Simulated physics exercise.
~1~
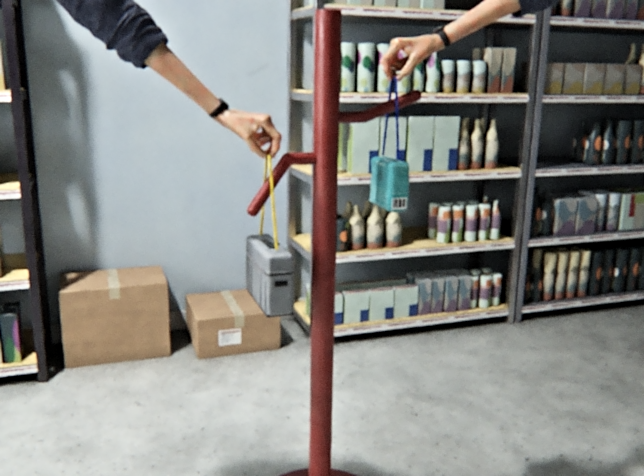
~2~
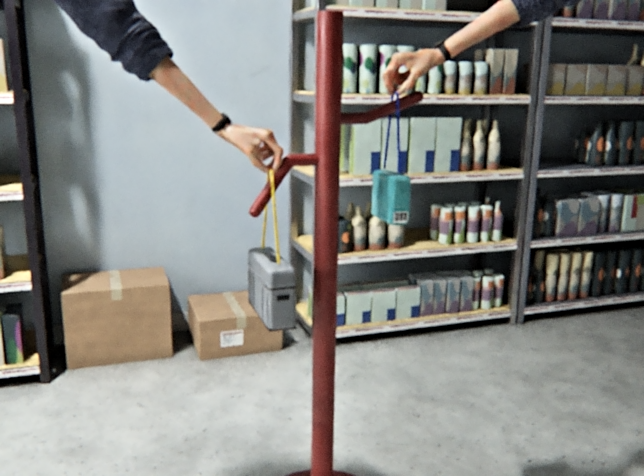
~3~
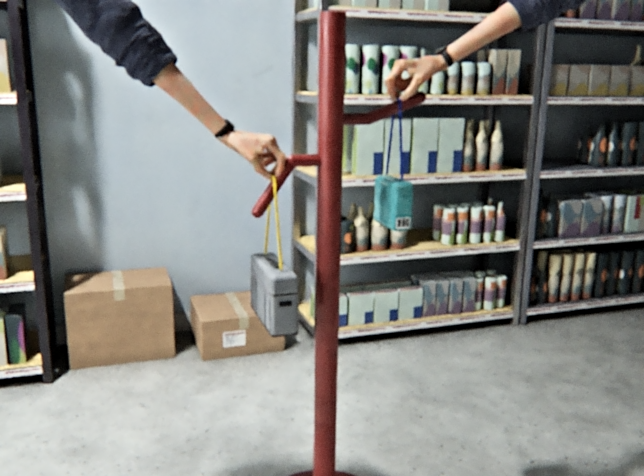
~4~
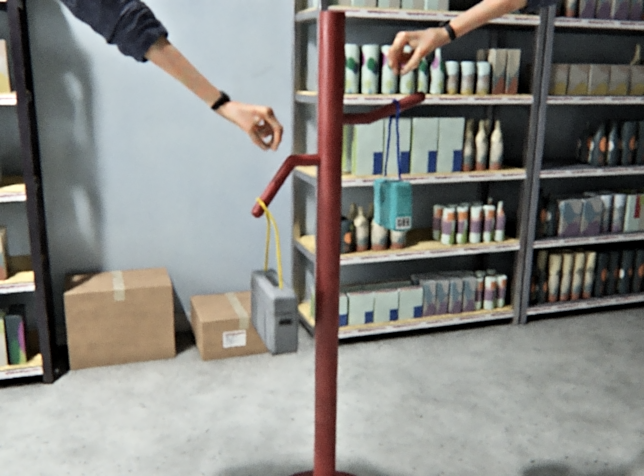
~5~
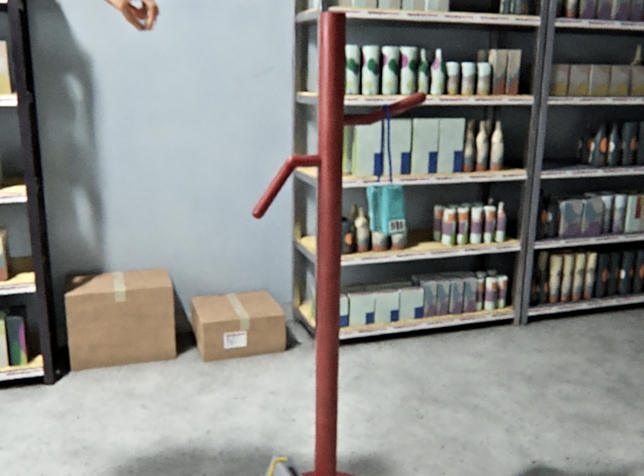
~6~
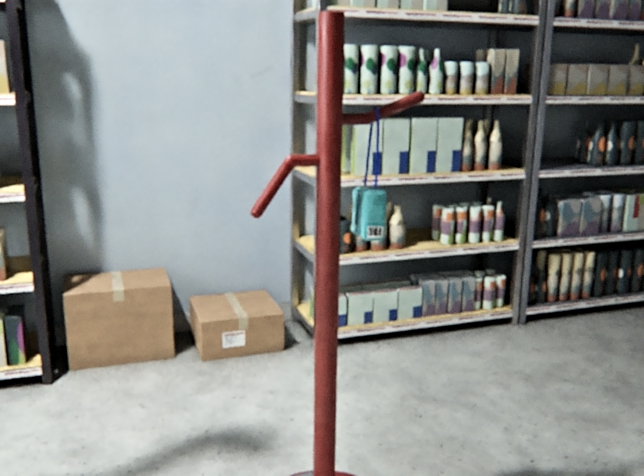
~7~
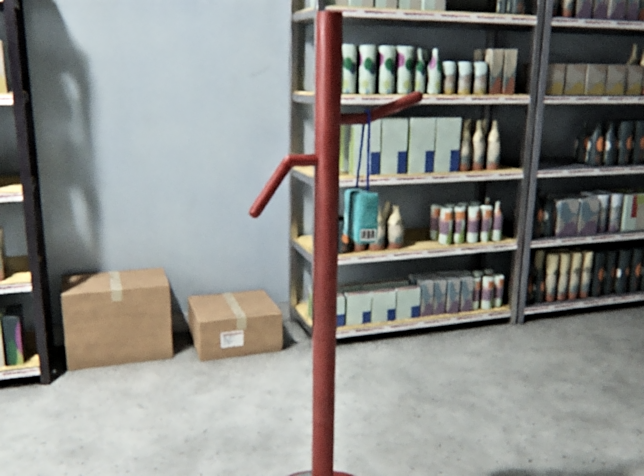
The clip opens on a red post with two pegs in front of stocked shelves, as one hand holds a grey case by a yellow loop at the left peg and another holds a turquoise pouch by a blue loop at the right. Both hands lower the loops onto the pegs, then let go and draw back. The grey case's loop slips off the downward-sloping left peg, and the case drops to the floor by the post's base. Meanwhile, the pouch slides left along its upward-sloping peg toward the post. It ends still hanging there, the left peg bare.
